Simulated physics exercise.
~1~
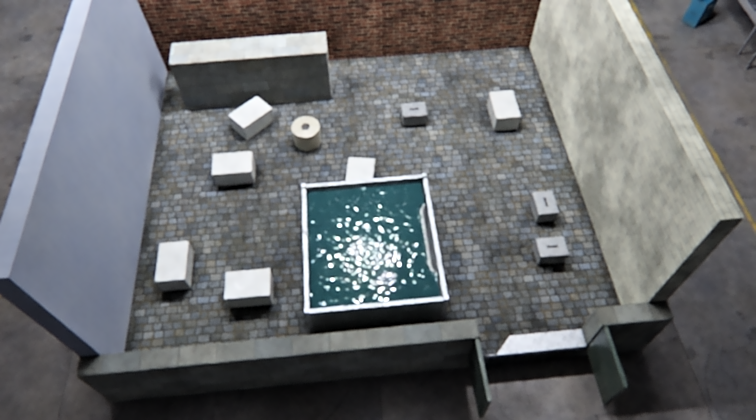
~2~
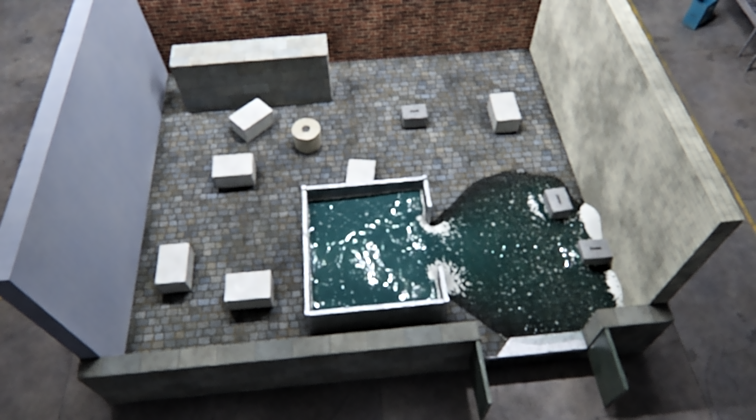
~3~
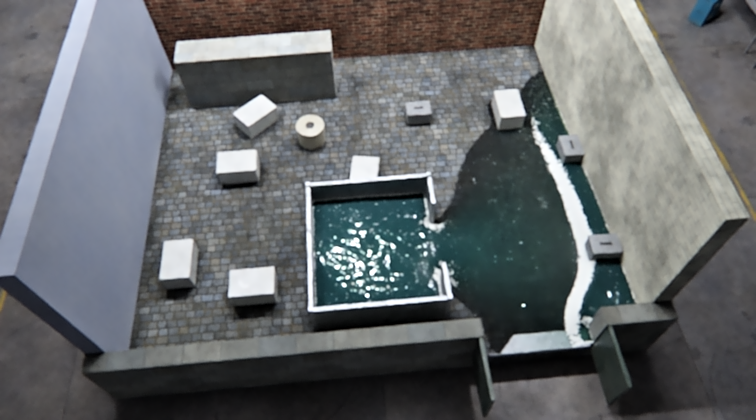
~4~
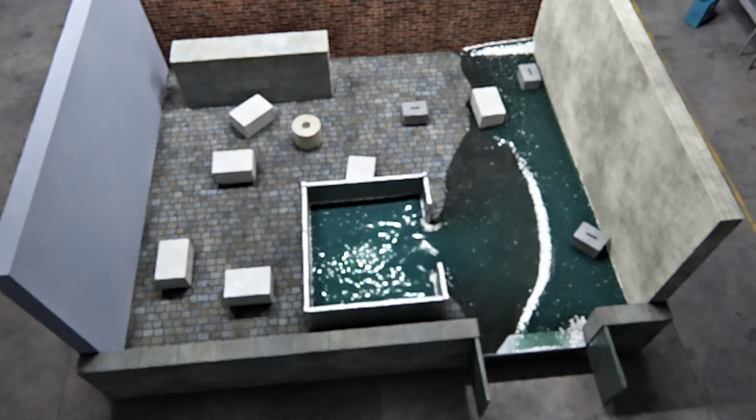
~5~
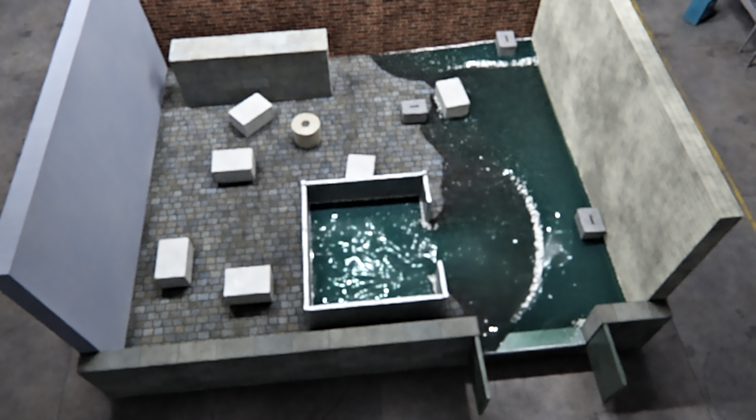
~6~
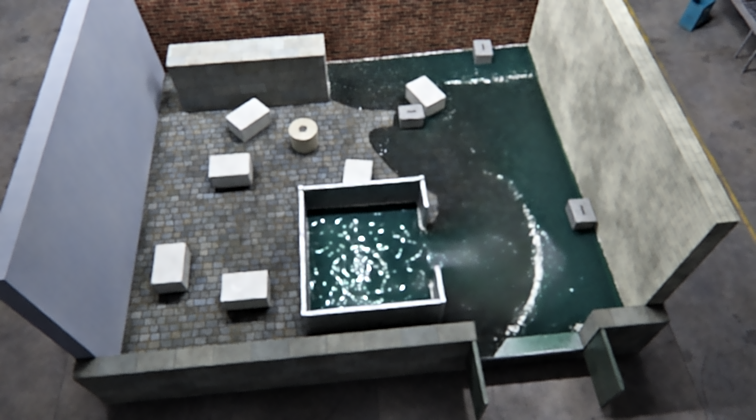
At the start, a square tank of green water stands on a cobbled floor among scattered pale boxes and smaller grey ones, with a brick wall behind. Part of the tank's right side gives way, and water spills toward the right wall, pushing two grey boxes that way. The flood then runs along that wall to the back, carrying one grey box with it, while a white box starts shifting left. Spreading left along the bricks, the water brings the white box beside another grey one. Finally, water covers the right side, the tank sits lower, and the left boxes remain dry and unmoved.
